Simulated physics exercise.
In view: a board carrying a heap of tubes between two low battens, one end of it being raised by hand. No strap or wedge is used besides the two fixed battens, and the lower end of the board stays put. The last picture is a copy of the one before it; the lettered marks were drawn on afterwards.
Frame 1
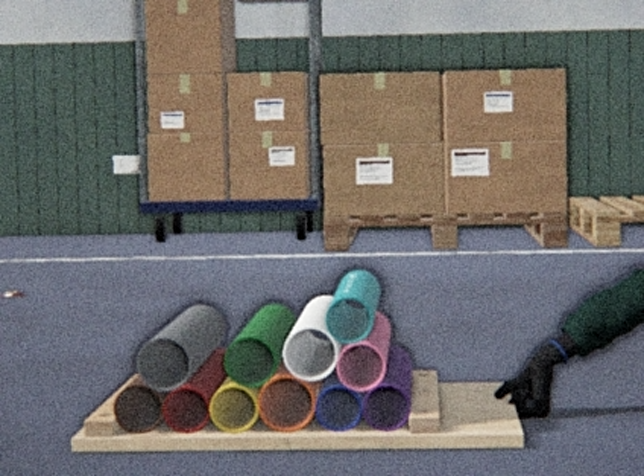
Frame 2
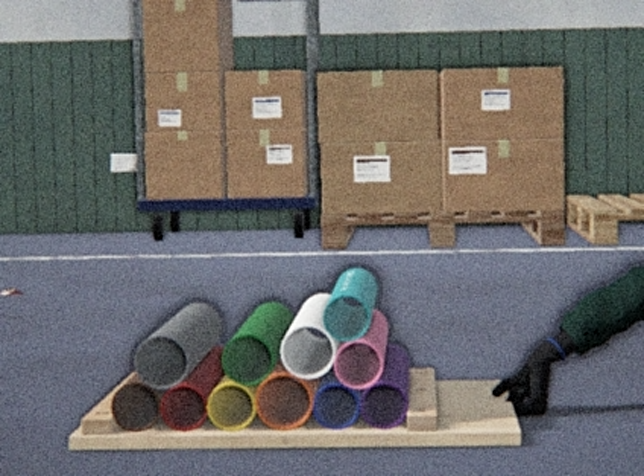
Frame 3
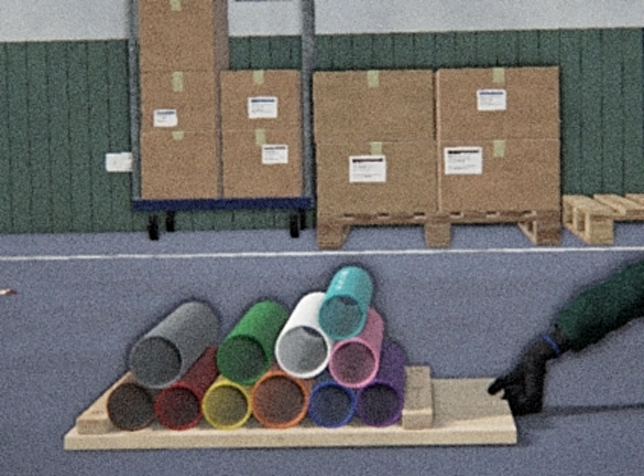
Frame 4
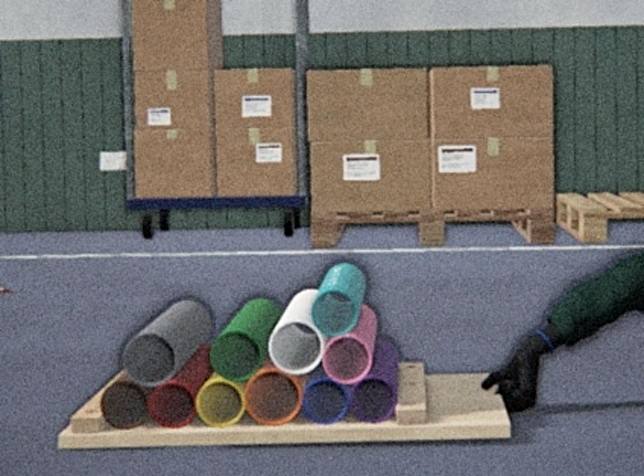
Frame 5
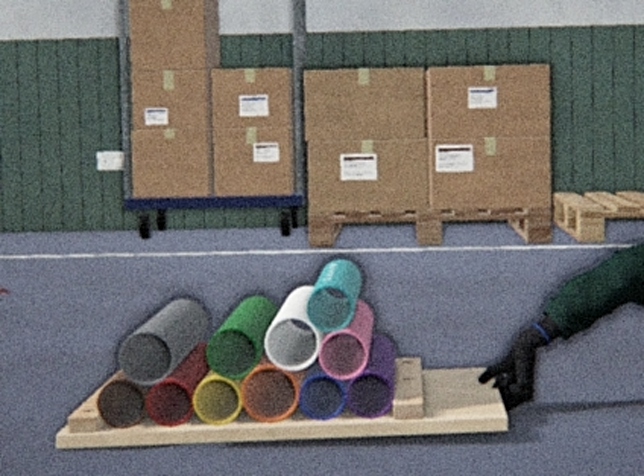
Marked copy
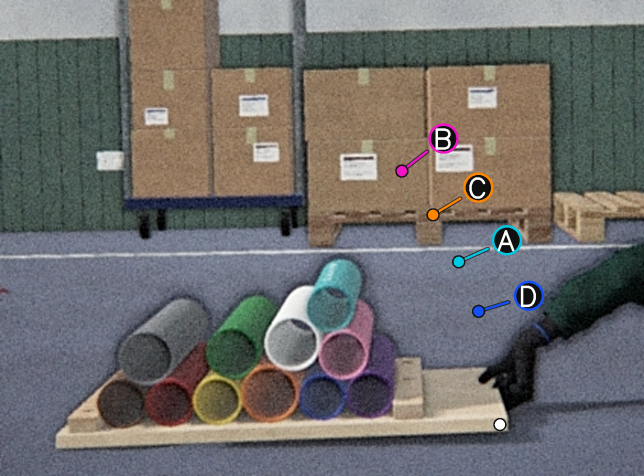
A wooden board stacked with colourful tubes shifts very slightly left in view along with the boxes and pallets behind it, while a dark-gloved hand stays at its right end and the tubes keep their arrangement.
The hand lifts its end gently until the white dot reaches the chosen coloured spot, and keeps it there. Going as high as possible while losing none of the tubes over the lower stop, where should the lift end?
Raise it to D.
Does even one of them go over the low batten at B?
Yes, at B.
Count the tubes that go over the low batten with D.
The count is none.
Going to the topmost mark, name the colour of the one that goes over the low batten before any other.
It is the grey one.
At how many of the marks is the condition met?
One of them.
On the marked copy, A at (459, 262); B at (402, 171); C at (433, 215); D at (478, 311); the white dot at (500, 425).
Taking D. A third of the way, board at 13°.
Two thirds of the way, board at 16°.
When it is over, board at 16°, none over the low batten.
As for the rest, A four over the low batten (green, grey, white, turquoise); B seven over the low batten; C five over the low batten.
